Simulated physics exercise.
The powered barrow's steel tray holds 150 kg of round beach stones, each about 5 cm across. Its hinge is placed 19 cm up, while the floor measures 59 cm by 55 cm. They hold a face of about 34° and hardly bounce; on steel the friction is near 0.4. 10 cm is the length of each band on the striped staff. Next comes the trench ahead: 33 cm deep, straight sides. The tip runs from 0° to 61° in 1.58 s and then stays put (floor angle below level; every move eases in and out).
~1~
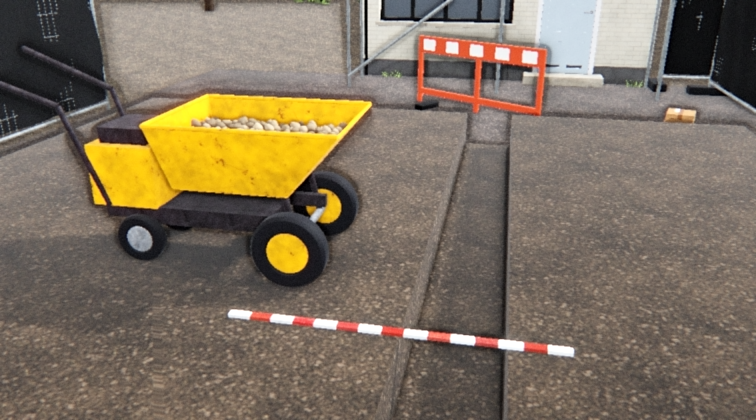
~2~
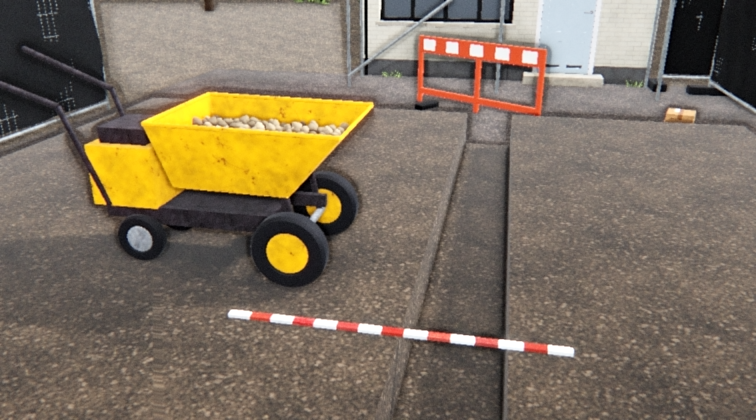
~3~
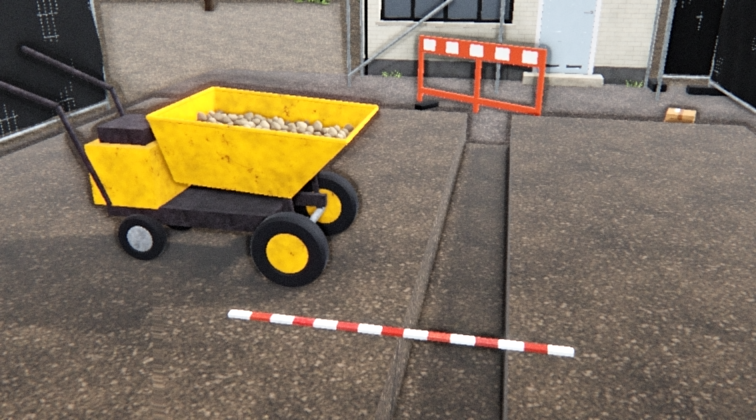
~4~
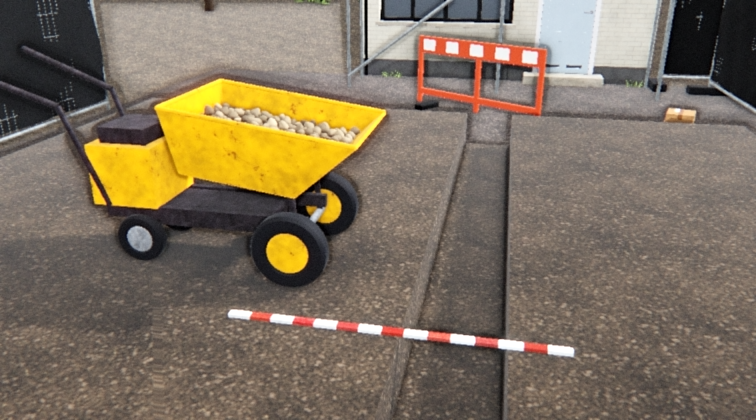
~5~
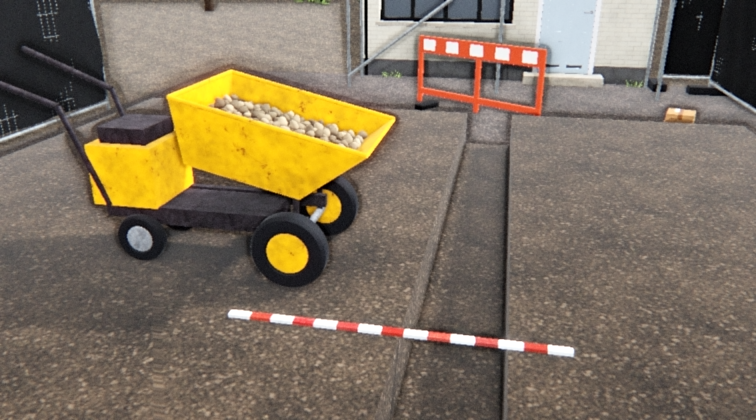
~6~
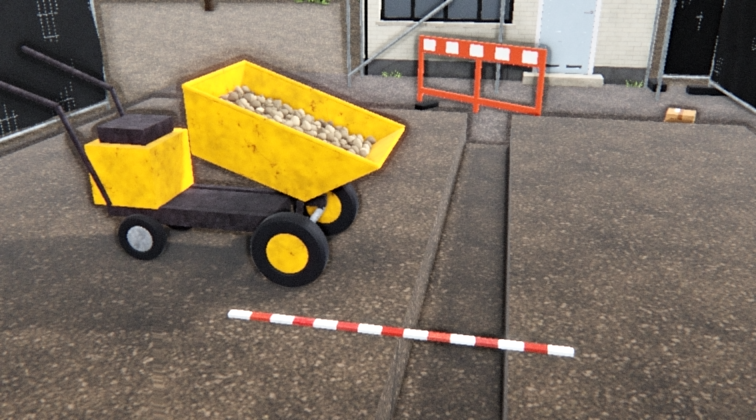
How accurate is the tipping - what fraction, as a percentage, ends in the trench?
Close to 99 in every hundred.
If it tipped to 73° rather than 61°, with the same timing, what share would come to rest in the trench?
In that case some 100 per cent.
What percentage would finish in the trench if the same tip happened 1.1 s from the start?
It would be near 95 percent.
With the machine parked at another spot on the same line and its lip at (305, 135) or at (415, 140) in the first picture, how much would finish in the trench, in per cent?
I'd expect some 100 per cent, then some 35.
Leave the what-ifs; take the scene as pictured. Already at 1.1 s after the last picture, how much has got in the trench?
Approx. 35 % of the load.
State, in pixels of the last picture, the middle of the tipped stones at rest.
Somewhere near pixel (465, 314).
Then, 0.6 s after the last picture the floor is at 51°, 100 % in the tray; the foremost stones are at (416, 209).
Then, 1.1 s after the last picture the floor is at 61°, 65 % in the tray, 35 % in the trench; the foremost stones are at (503, 302).
Then, 1.4 s after the last picture the floor is at 61°, 36 % in the tray, 64 % in the trench, 1 % past the trench; the foremost stones are at (541, 301).
Then, 3.4 s after the last picture the floor is at 61°, 0 % in the tray, 99 % in the trench, 1 % past the trench; the foremost stones are at (559, 305).
